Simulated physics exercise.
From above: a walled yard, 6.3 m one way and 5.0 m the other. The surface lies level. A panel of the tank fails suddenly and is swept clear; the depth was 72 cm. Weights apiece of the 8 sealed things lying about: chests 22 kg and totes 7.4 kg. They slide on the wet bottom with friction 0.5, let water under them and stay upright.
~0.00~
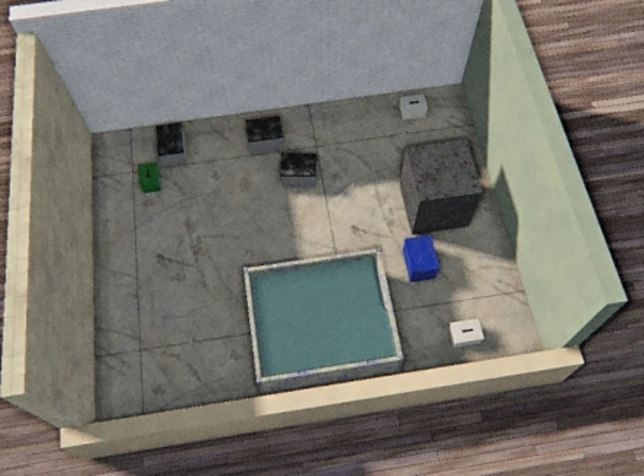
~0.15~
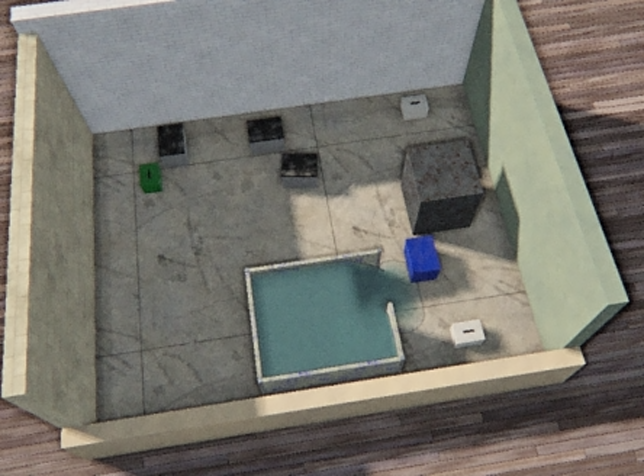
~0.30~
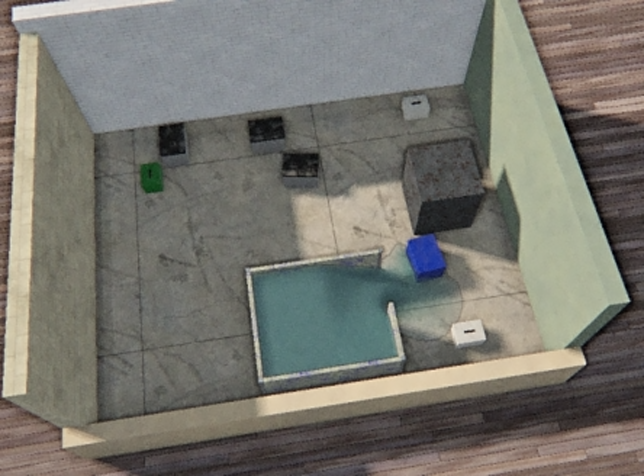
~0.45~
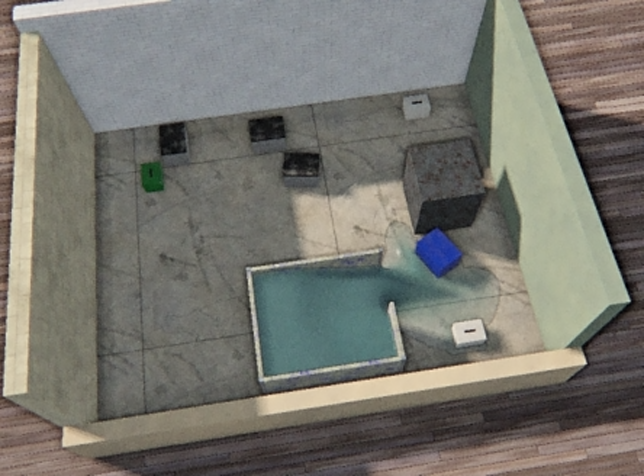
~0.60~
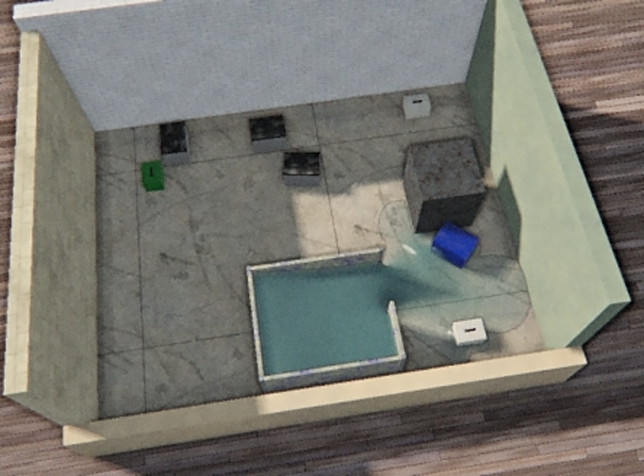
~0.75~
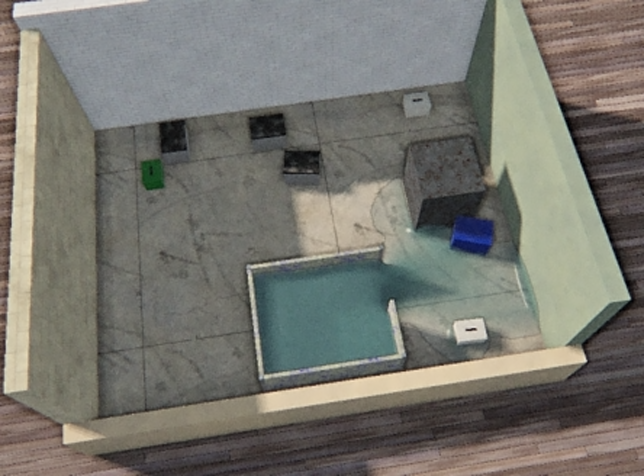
The footage shows a walled yard from above, where a gap opens in the right side of a water tank and water spreads across the floor, pushing and turning a blue chest rightward past a large dark block.
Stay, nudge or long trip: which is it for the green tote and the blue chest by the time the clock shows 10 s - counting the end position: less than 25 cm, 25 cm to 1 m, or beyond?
Green tote stays put; blue chest travels far.
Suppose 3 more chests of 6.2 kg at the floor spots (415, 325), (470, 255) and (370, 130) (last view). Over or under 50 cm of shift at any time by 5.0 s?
In that order: Past it, over, past it.
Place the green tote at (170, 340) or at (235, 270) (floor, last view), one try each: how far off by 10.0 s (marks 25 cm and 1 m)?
In that order: It barely shifts; it stays put.
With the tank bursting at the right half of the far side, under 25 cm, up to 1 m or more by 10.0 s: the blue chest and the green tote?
Then the blue chest holds its place, the green tote ends far away.
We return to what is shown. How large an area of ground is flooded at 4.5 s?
Roughly 17 m2.
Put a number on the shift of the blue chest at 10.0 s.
About 350 cm.
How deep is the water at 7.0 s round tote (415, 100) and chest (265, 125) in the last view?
Roughly 9 and 5 cm.
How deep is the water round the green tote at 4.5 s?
Roughly 0 cm.
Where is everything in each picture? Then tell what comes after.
In the first picture, the green tote at (148, 174) rests on the ground; the blue chest at (422, 253), on the bottom; water covers 2.7 m2; 0 of 8 have shifted.
In the second picture, the green tote at (149, 174) rests on the ground; the blue chest at (423, 254), on the bottom; water covers 3.2 m2; 0 of 8 have shifted.
In the third picture, the green tote at (150, 174), on the bottom; the blue chest at (427, 253) rests on the ground, 4 cm from its start; water covers 3.8 m2; 0 of 8 have shifted.
In the fourth picture, the green tote at (151, 173), on the bottom; the blue chest at (440, 248) rests on the ground, 24 cm from its start; water covers 4.6 m2; 1 of 8 have shifted.
In the fifth picture, the green tote at (151, 172), on the bottom; the blue chest at (456, 240) rests on the ground, 51 cm from its start; 5.7 m2 under water; 1 of 8 have shifted.
In the sixth picture, the green tote at (151, 171) rests on the ground; the blue chest at (474, 230) rests on the ground, 81 cm from its start; 6.4 m2 under water; 1 of 8 have shifted.
After 2.0 s the green tote is near (151, 171), 0.0 m from its start, aground; the blue chest is near (489, 195), 1.3 m from its start, aground; 0 afloat.
After 4.5 s the green tote is near (151, 171), 0.0 m from its start, aground; the blue chest is near (392, 96), 2.8 m from its start, aground; 1 afloat.
After 7.0 s the green tote is near (151, 171), 0.0 m from its start, aground; the blue chest is near (289, 103), 3.3 m from its start, afloat; 3 afloat.
After 10.0 s the green tote is near (151, 171), 0.0 m from its start, aground; the blue chest is near (236, 116), 3.7 m from its start, aground; 2 afloat.
